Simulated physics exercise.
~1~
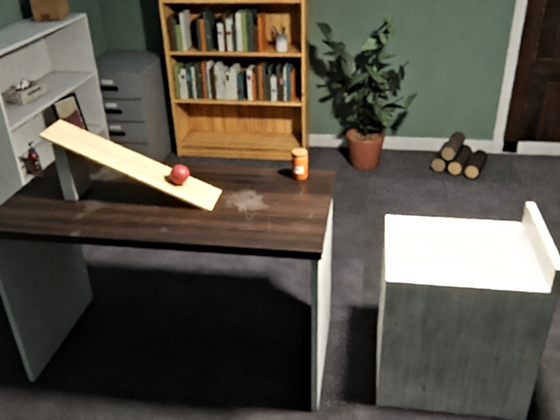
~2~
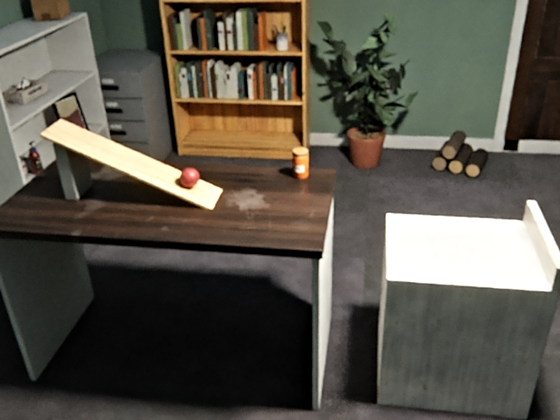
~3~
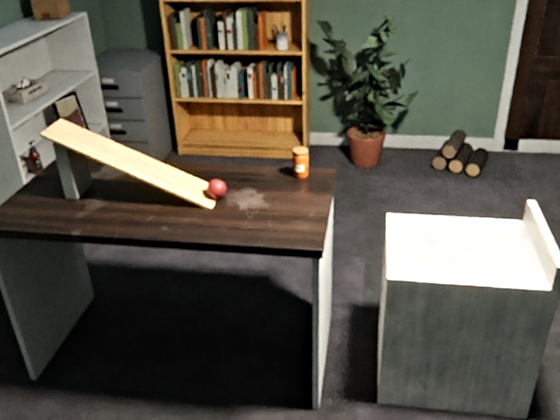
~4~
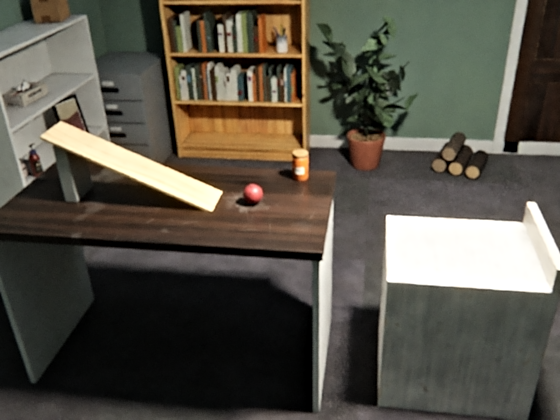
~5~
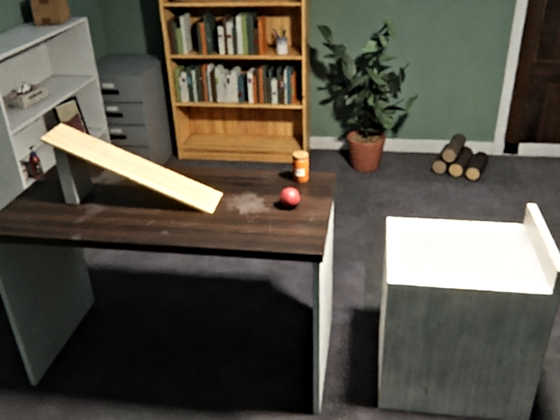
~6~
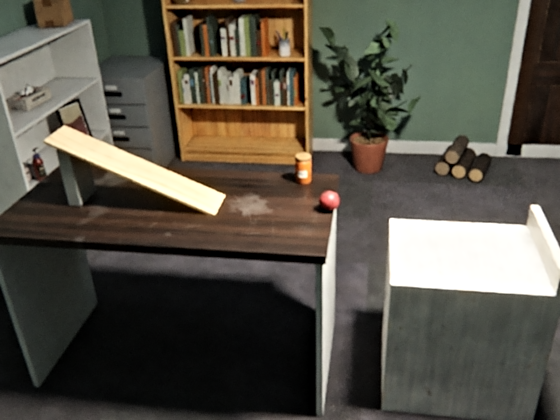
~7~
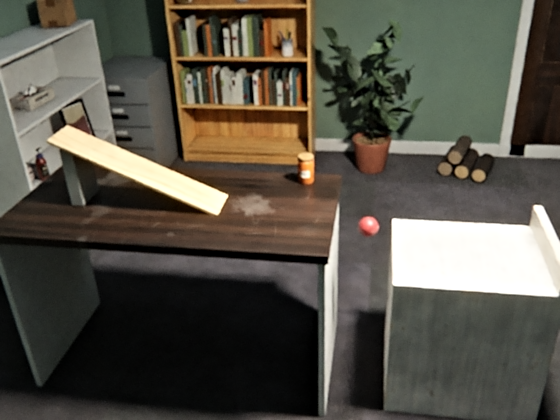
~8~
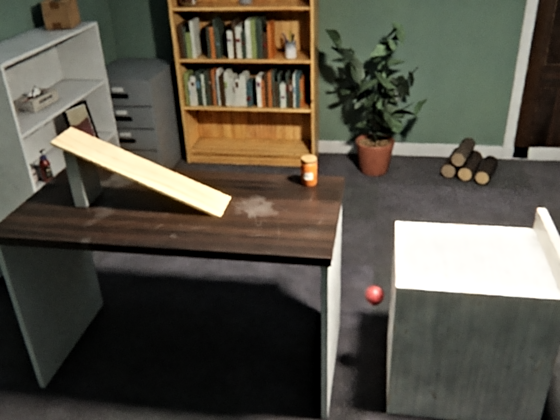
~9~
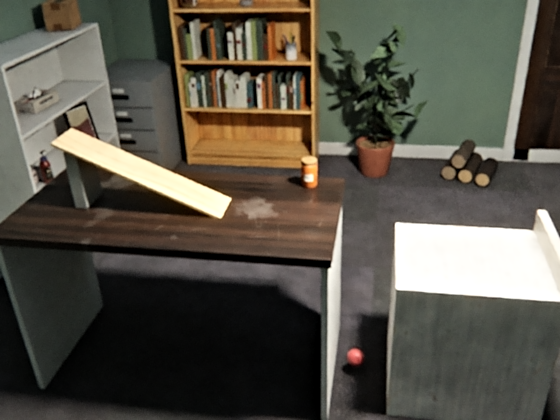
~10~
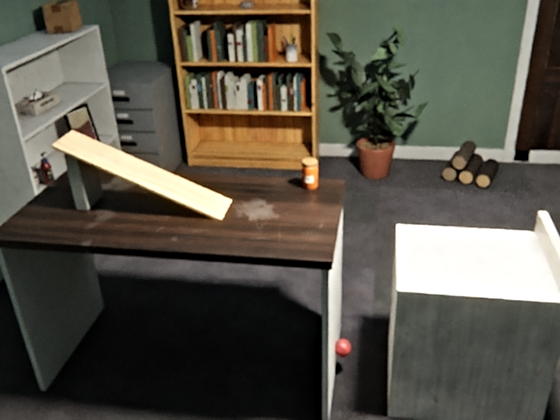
At first, a red ball is partway down a wooden ramp on a dark table, with an orange jar standing near the table's far edge and a white-topped cabinet across a gap to the right. The ball rolls down the ramp, reaches the tabletop and continues right, passing in front of the jar. It leaves the table's right end and sails toward the cabinet, but drops short of its top. Beside the cabinet it falls into the gap, then drifts back left near the floor. It ends low beside the table's leg, while the jar still stands in place.
